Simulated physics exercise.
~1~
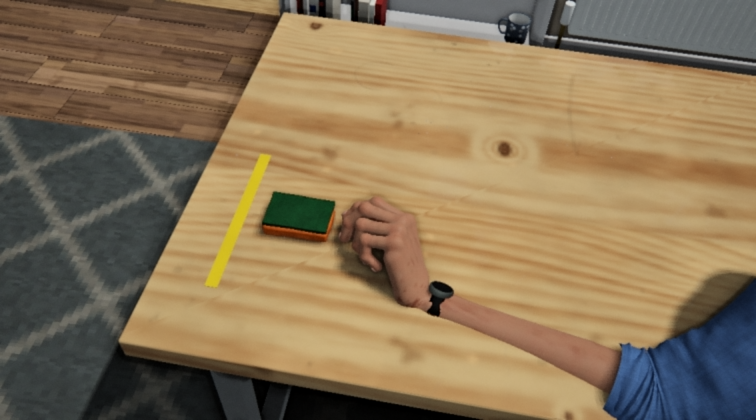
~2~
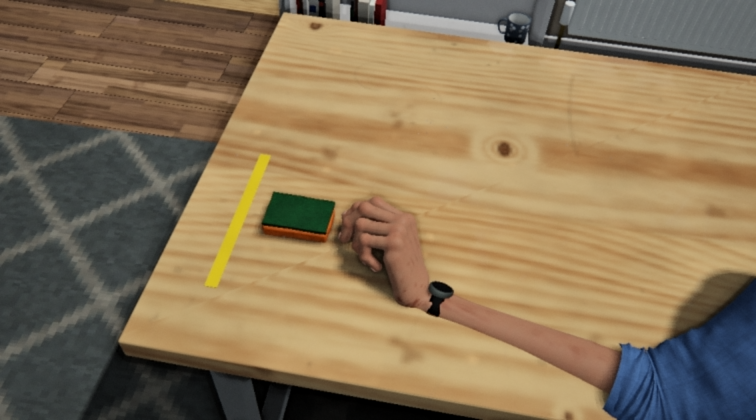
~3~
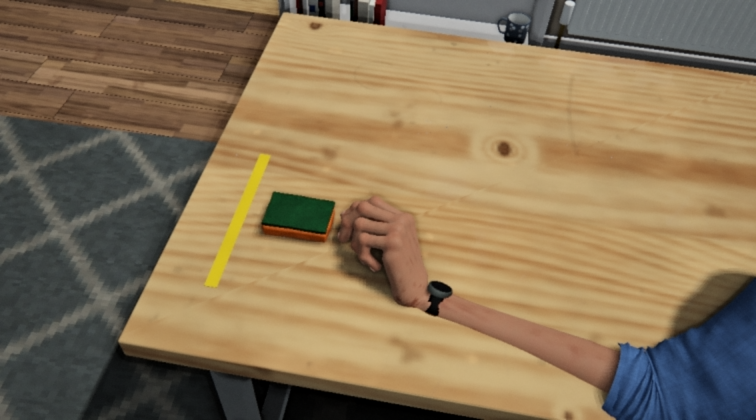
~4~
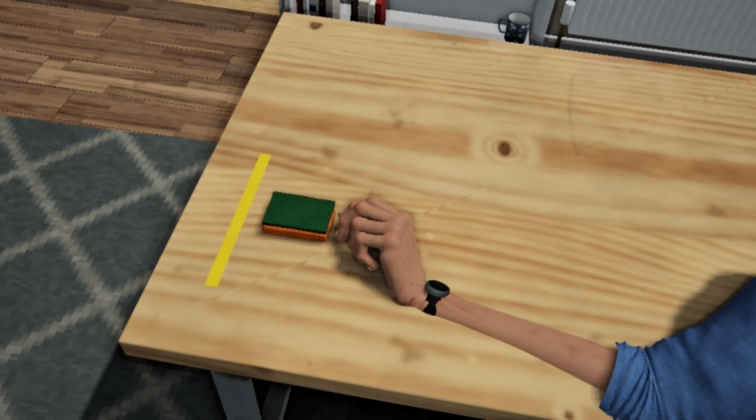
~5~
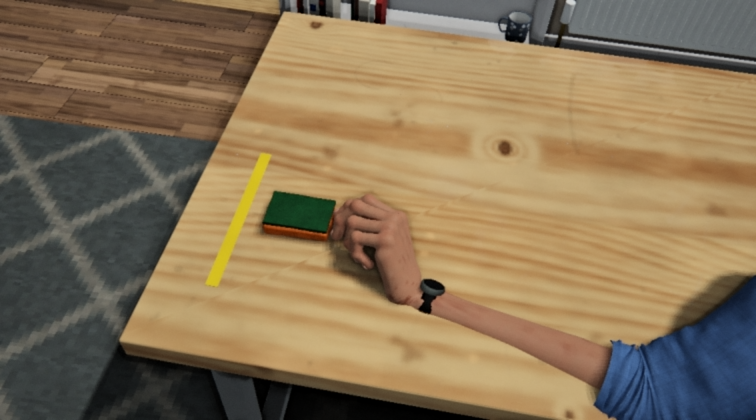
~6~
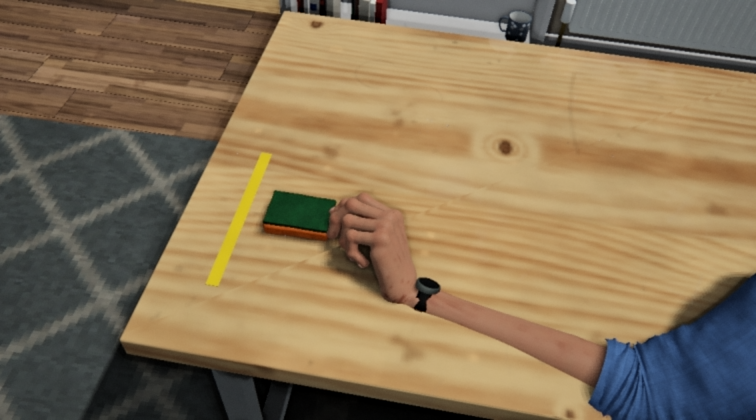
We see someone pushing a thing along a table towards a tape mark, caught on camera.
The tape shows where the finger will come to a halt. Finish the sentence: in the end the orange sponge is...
In the end the orange sponge is on the table.
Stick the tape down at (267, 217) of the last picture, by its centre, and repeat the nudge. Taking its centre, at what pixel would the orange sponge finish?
(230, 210).
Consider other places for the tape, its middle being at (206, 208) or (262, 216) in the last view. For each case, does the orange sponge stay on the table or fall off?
Well, it does not stay on the first time and does not go over the second time.
Then, 0.66 s on from there, orange sponge displaced a little near (265, 211).
Then, 1.08 s on from there, orange sponge displaced about its own width near (241, 207).
Then, 1.44 s on from there, orange sponge displaced about its own width near (219, 203).
In the end, the orange sponge stays on the table, near (203, 201).
